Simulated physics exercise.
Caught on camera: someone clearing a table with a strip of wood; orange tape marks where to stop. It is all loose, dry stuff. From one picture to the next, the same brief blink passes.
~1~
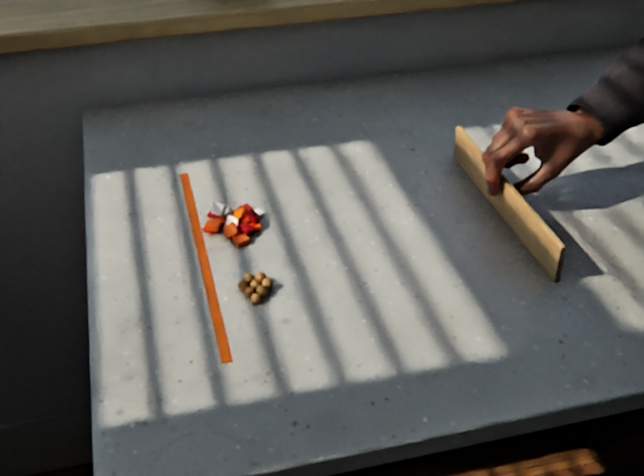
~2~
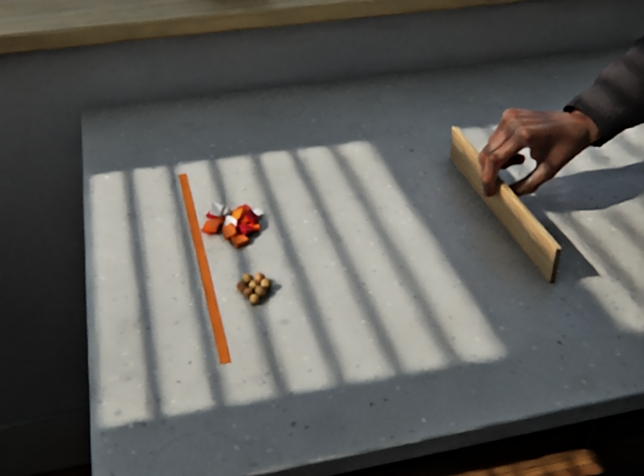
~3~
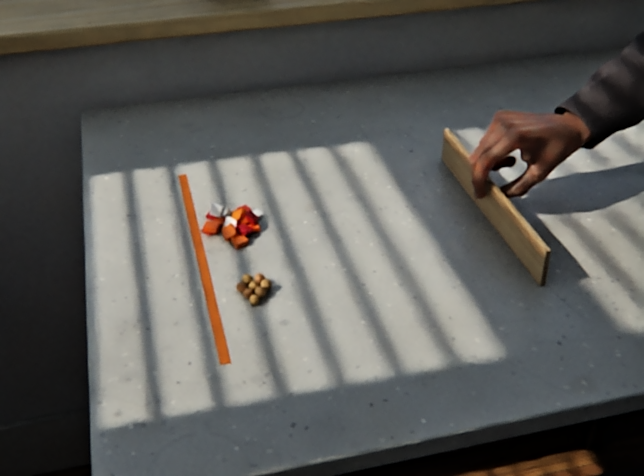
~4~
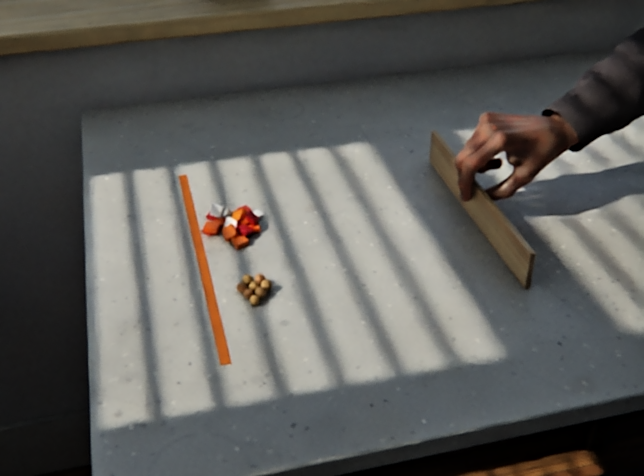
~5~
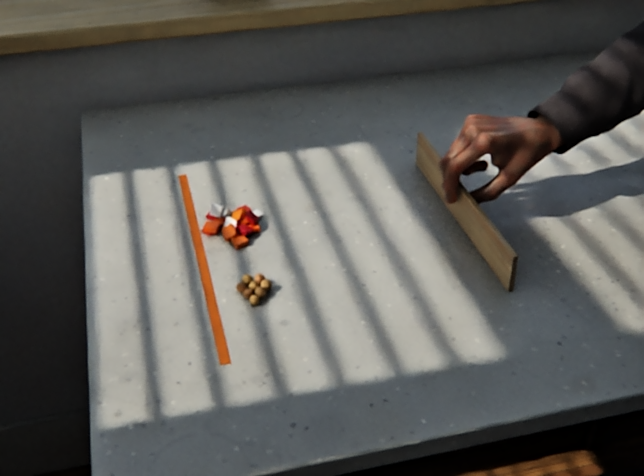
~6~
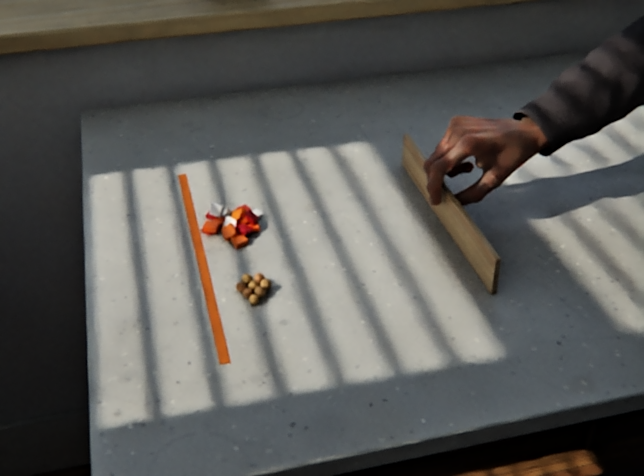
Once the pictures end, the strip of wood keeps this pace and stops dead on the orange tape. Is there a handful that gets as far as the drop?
In order: The nearer handful spills in part; the farther handful does not spill.
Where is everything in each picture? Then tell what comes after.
In the first frame, strip of wood at (551, 253), at rest; orange tape at (186, 181), well back from the edge; edge at (87, 277); nearer handful at (255, 285), a few round wooden beads; farther handful at (233, 223), a few mosaic tiles.
In the second frame, strip of wood at (547, 254); farther handful at (231, 223).
In the third frame, strip of wood at (537, 256); nearer handful at (254, 286).
In the fourth frame, strip of wood at (522, 259); farther handful at (231, 224).
In the fifth frame, strip of wood at (505, 262); nearer handful at (254, 286).
In the sixth frame, strip of wood at (488, 264); orange tape at (184, 182); edge at (85, 277); nearer handful at (254, 286); farther handful at (231, 224).
Then, 0.48 s past the last view, strip of wood still moving, near (318, 208); nearer handful all on the table, its front near (241, 287); farther handful all on the table, its front near (210, 229).
Then, 0.98 s past the last view, strip of wood stopped at the orange tape; nearer handful all on the table, its front near (159, 283); farther handful all on the table, its front near (141, 226).
Then, 1.26 s past the last view, strip of wood stopped at the orange tape; nearer handful all on the table, its front near (82, 286); farther handful all on the table, its front near (139, 226).
Finally, strip of wood stopped at the orange tape; nearer handful all over the edge; farther handful all on the table, its front near (139, 226).
